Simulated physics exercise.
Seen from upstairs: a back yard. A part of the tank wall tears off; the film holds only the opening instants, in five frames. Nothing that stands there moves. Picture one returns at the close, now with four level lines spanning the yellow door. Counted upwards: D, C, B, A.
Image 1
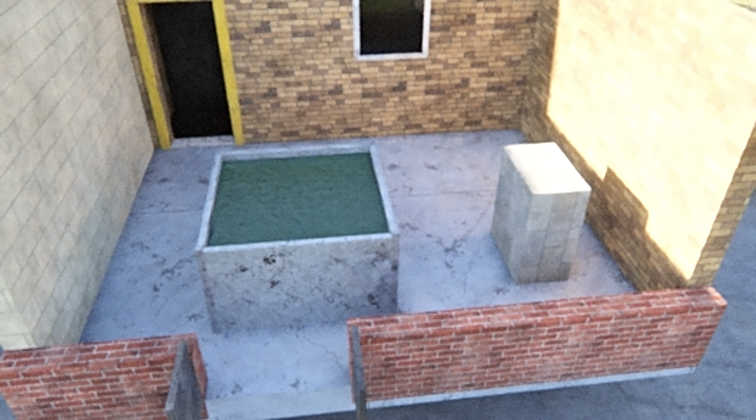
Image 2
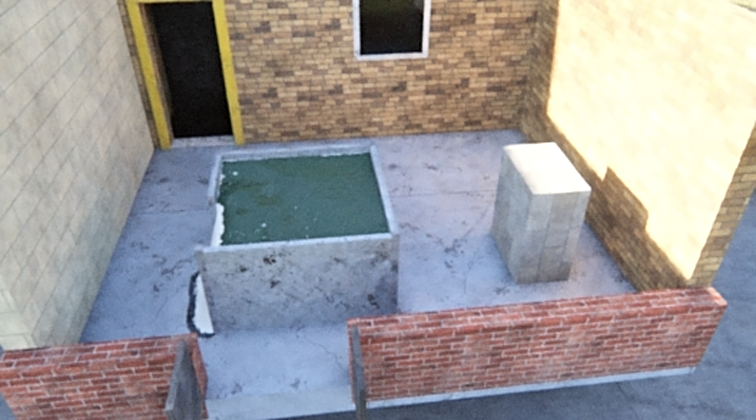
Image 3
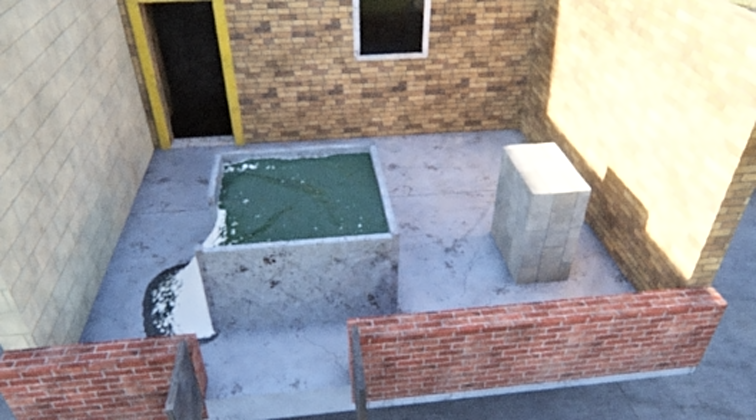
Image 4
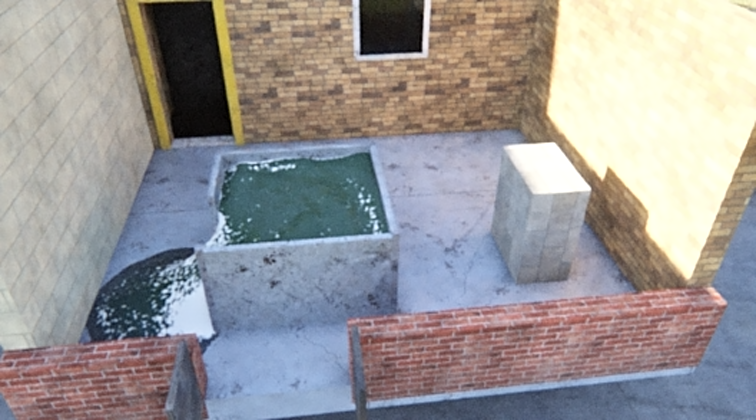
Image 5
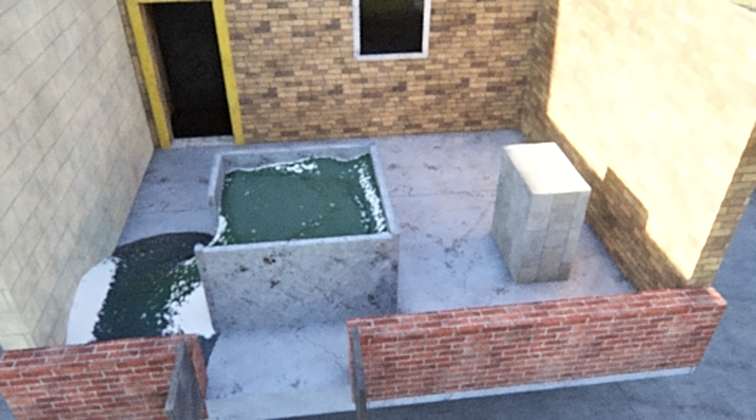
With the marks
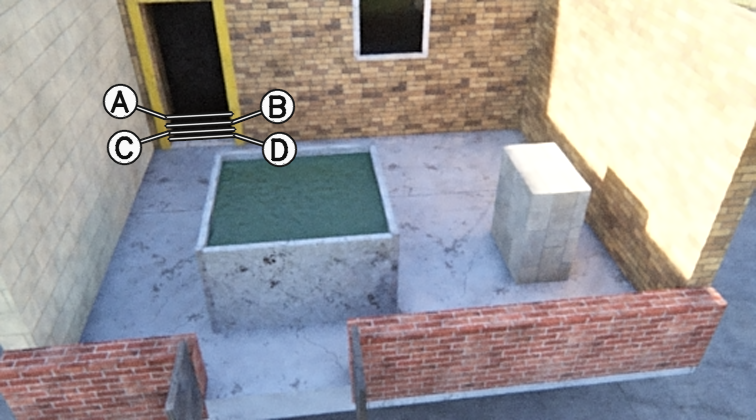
A raised tank of green water pours out its left side and spreads across the paved yard.
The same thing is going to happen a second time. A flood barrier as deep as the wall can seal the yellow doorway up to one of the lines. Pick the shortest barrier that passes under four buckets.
Choose C.
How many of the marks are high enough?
Three of the four.
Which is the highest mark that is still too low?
D it is.
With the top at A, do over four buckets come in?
No, that is safe.
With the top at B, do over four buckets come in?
No.
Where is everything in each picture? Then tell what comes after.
Water in the tank at rest, its middle at (298, 197); foot of the yellow doorway at (204, 146); open gate at (272, 321).
Water covers 1 % of the ground and shows as far out as (202, 291).
Water covers 4 % of the ground and shows as far out as (156, 285).
Water covers 8 % of the ground and shows as far out as (95, 302).
Water covers 12 % of the ground and shows as far out as (114, 252).
On the marked copy, A at (198, 115); B at (200, 124); C at (201, 131); D at (202, 137); from the bottom up D, C, B, A.
With A, nothing gets over.
With B, nothing gets over.
With C, a bucket or two gets in.
With D, about 11 bucketfuls get in.
